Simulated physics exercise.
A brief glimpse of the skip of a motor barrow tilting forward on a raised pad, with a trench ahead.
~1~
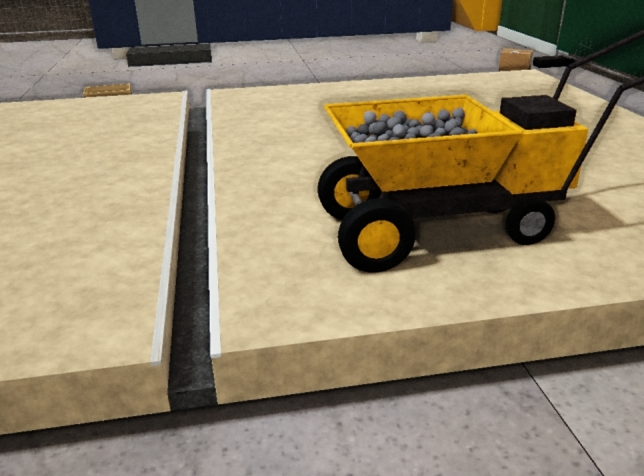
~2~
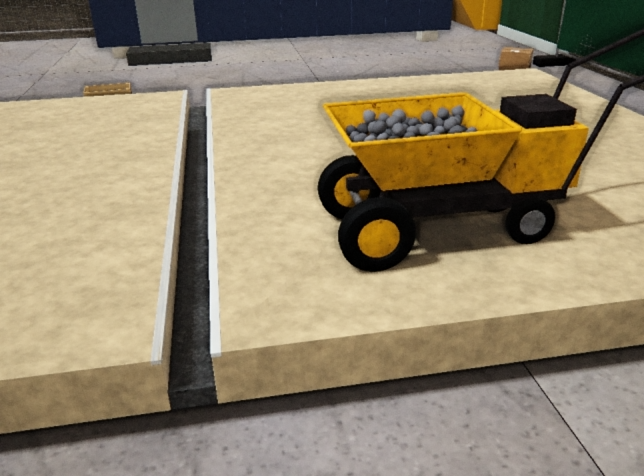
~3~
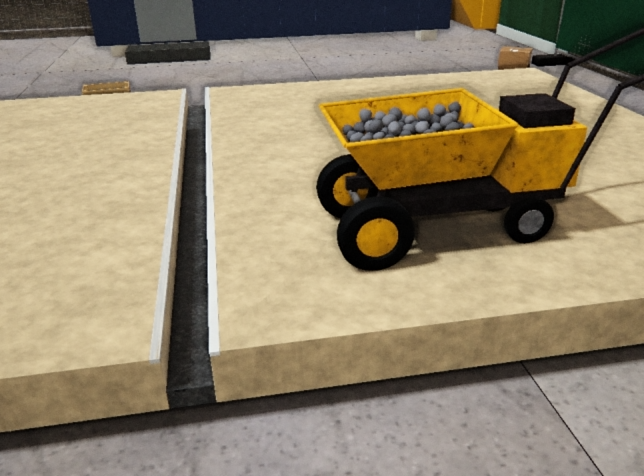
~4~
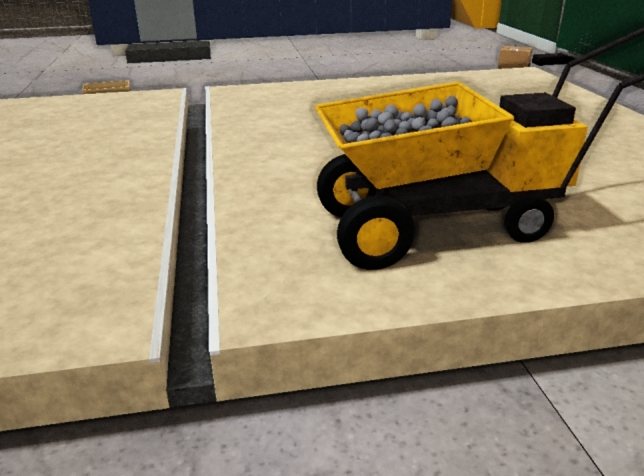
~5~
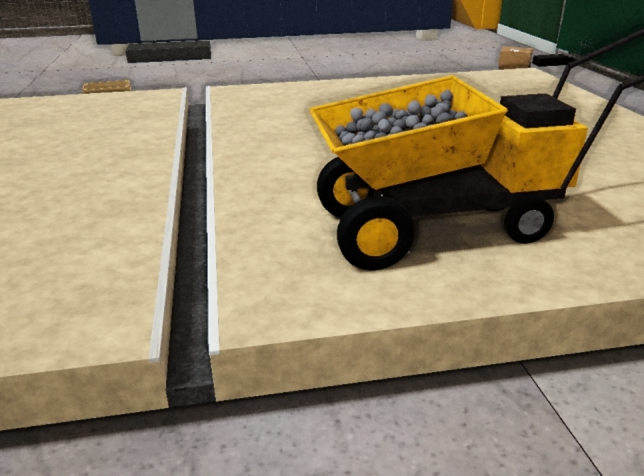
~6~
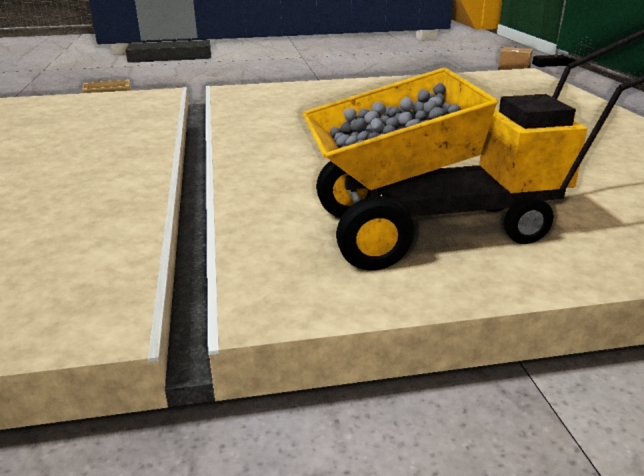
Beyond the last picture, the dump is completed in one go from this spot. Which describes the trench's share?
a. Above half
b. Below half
b, below half.
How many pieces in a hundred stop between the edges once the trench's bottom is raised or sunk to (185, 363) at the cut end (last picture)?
20 %, roughly.
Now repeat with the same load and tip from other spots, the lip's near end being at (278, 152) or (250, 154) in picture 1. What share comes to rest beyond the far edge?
30 and 60 percent, in that order.
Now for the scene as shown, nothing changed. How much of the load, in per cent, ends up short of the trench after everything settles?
55 %.
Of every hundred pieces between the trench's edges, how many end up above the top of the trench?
Roughly 0 %.
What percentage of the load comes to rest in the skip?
That comes to about 20 per cent or so.
Soon, skip tipped steeply; all in the skip.
A while on, skip tipped right over; most in the skip; a small part short of the trench; a stray few falling.
Towards the end, skip tipped right over; about a quarter in the skip; about half short of the trench; about a quarter in or heaped over the trench; a stray few beyond it.
Finally, skip tipped right over; about a quarter in the skip; about half short of the trench; about a quarter in or heaped over the trench; a stray few beyond it.
